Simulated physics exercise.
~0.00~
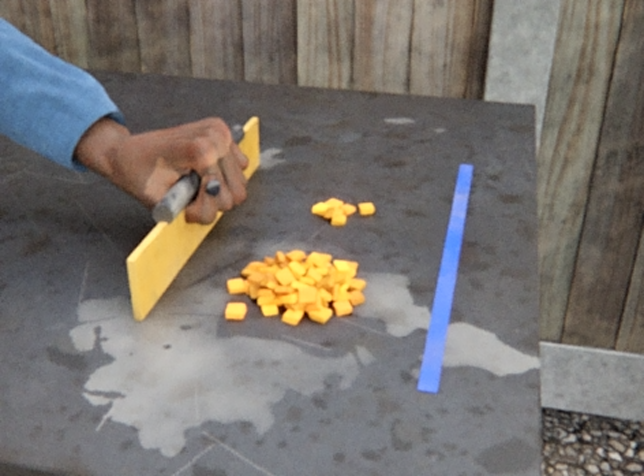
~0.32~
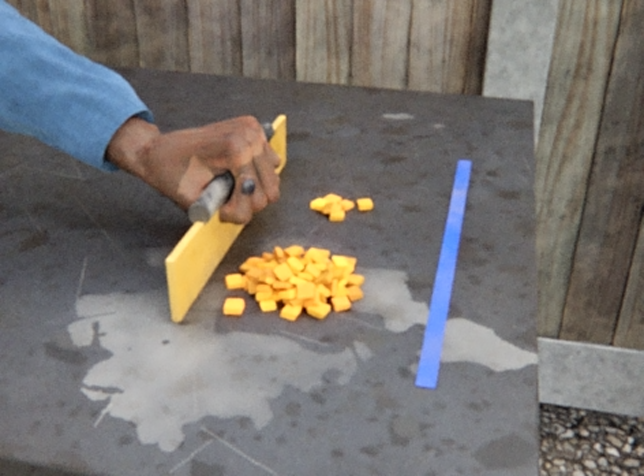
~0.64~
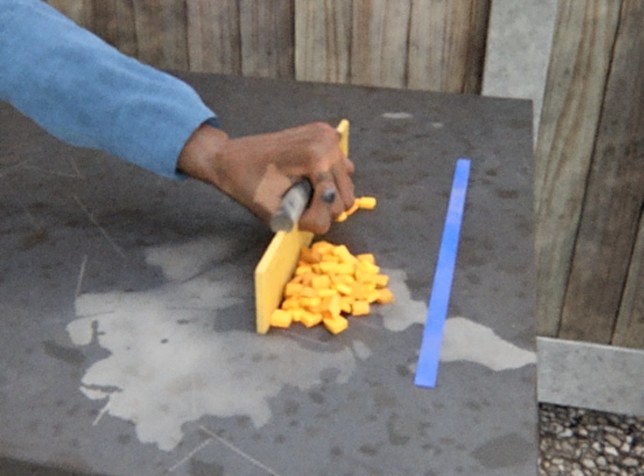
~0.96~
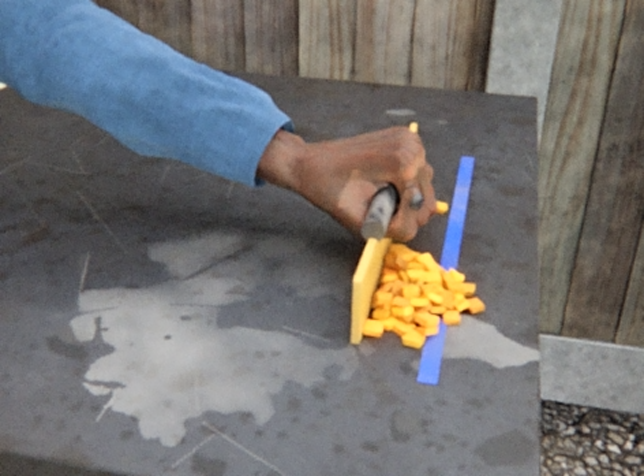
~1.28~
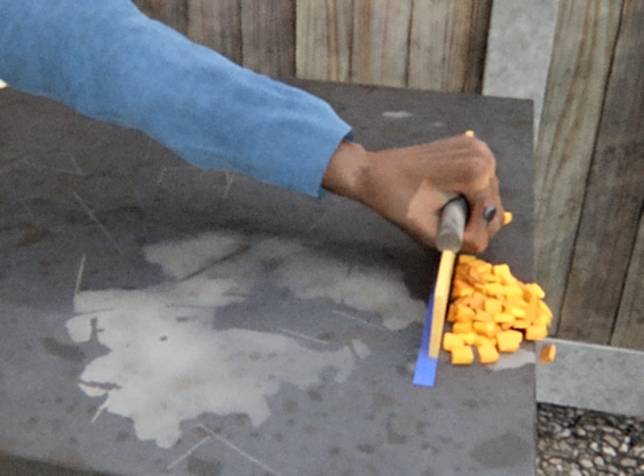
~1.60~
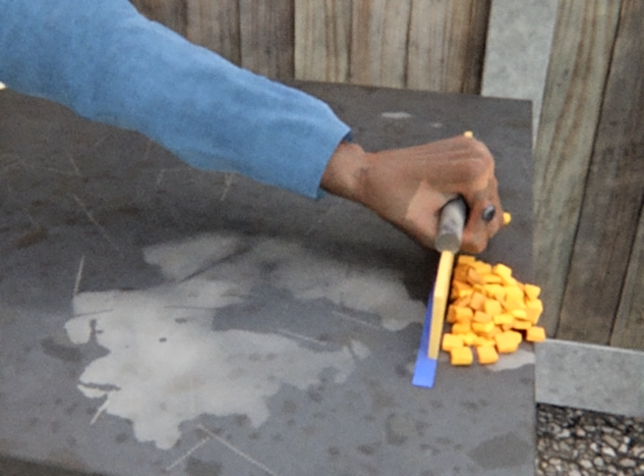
On a dark, scuffed tabletop outdoors, seen from above at an angle by a slightly swaying camera, wooden boards stand behind and gravel lies below at the right. A hand in a blue sleeve grips a yellow scraper at the left, facing a large near pile and a small far cluster of orange-yellow cubes, with a strip of blue tape beyond. The hand sweeps the scraper right, gathering first the near pile, then the far cluster. It pushes both across the tape and stops there. A few near cubes drop over the right edge, while the far cluster stays on the table.
